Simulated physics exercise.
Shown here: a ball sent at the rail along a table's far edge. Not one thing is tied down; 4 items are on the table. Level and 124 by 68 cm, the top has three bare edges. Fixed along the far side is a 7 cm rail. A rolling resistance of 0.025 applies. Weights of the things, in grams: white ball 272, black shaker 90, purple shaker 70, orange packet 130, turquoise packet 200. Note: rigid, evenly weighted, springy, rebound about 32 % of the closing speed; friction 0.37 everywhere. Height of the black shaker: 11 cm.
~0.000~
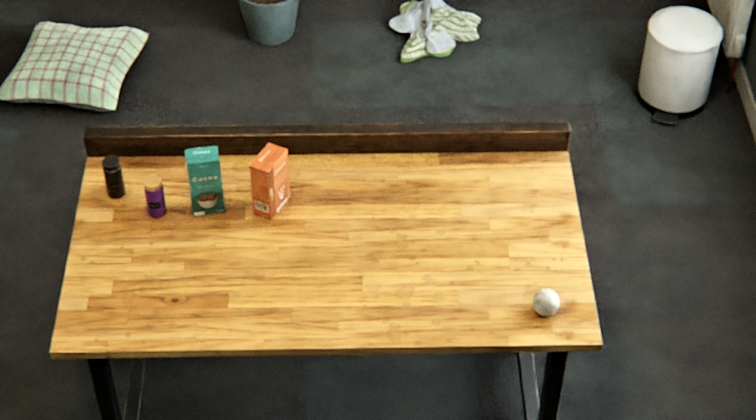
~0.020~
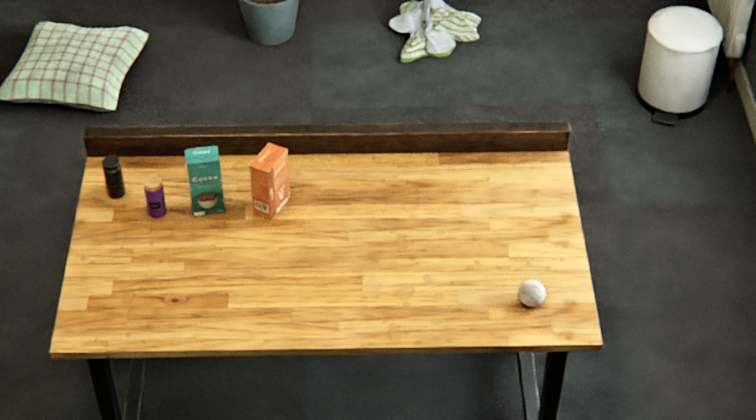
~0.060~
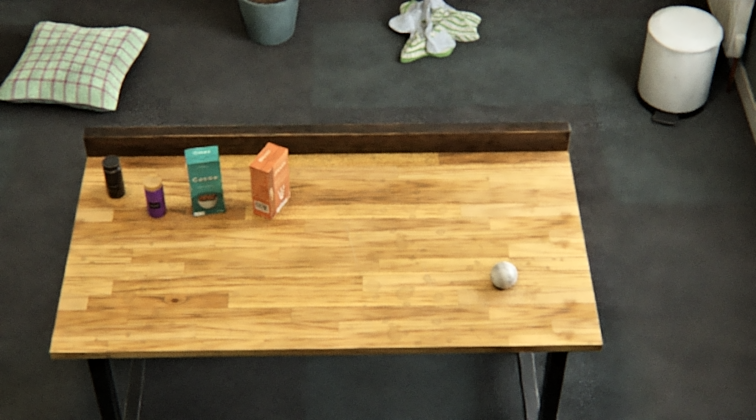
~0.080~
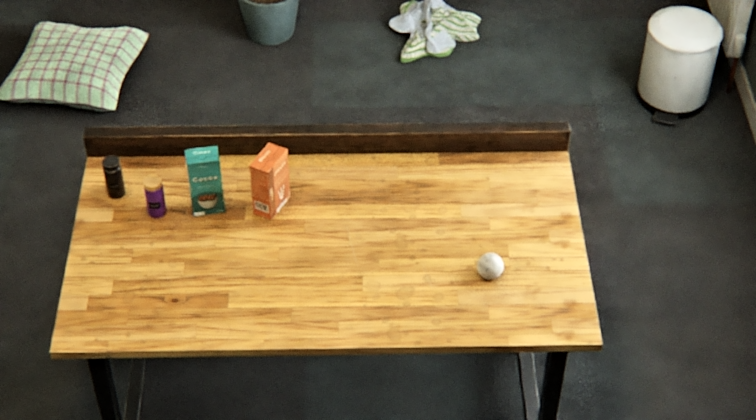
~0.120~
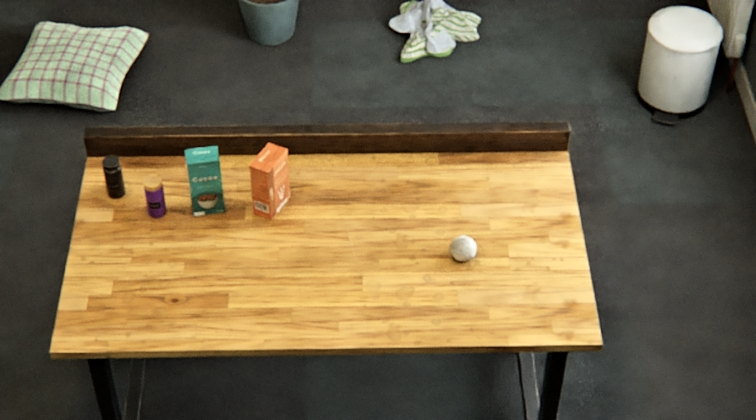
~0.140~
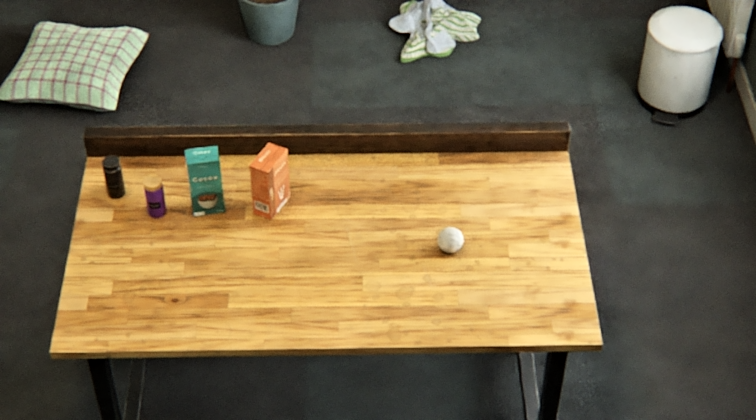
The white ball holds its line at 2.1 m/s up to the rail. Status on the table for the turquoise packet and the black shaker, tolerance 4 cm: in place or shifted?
Outcome: Turquoise packet: In place, black shaker: Displaced.
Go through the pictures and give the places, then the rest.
The first frame shows white ball (546, 302); turquoise packet (205, 181); black shaker (114, 177).
The second frame shows white ball (532, 293); purple shaker (155, 196).
The third frame shows white ball (504, 275); purple shaker (155, 196).
The fourth frame shows white ball (490, 266); purple shaker (155, 196).
The fifth frame shows white ball (463, 249); purple shaker (155, 196).
The sixth frame shows white ball (450, 240); turquoise packet (205, 182); black shaker (114, 177).
Around 0.44 s, white ball near (282, 162).
Around 0.94 s, white ball near (87, 183); black shaker now off the table.
Around 1.14 s, white ball near (42, 226).
Around 1.34 s, white ball near (26, 359).
Finally (1.5 s), off the table, black shaker; the other 3 still in place (within 4 cm). Final places as that camera would see them, turquoise packet near (205, 182).
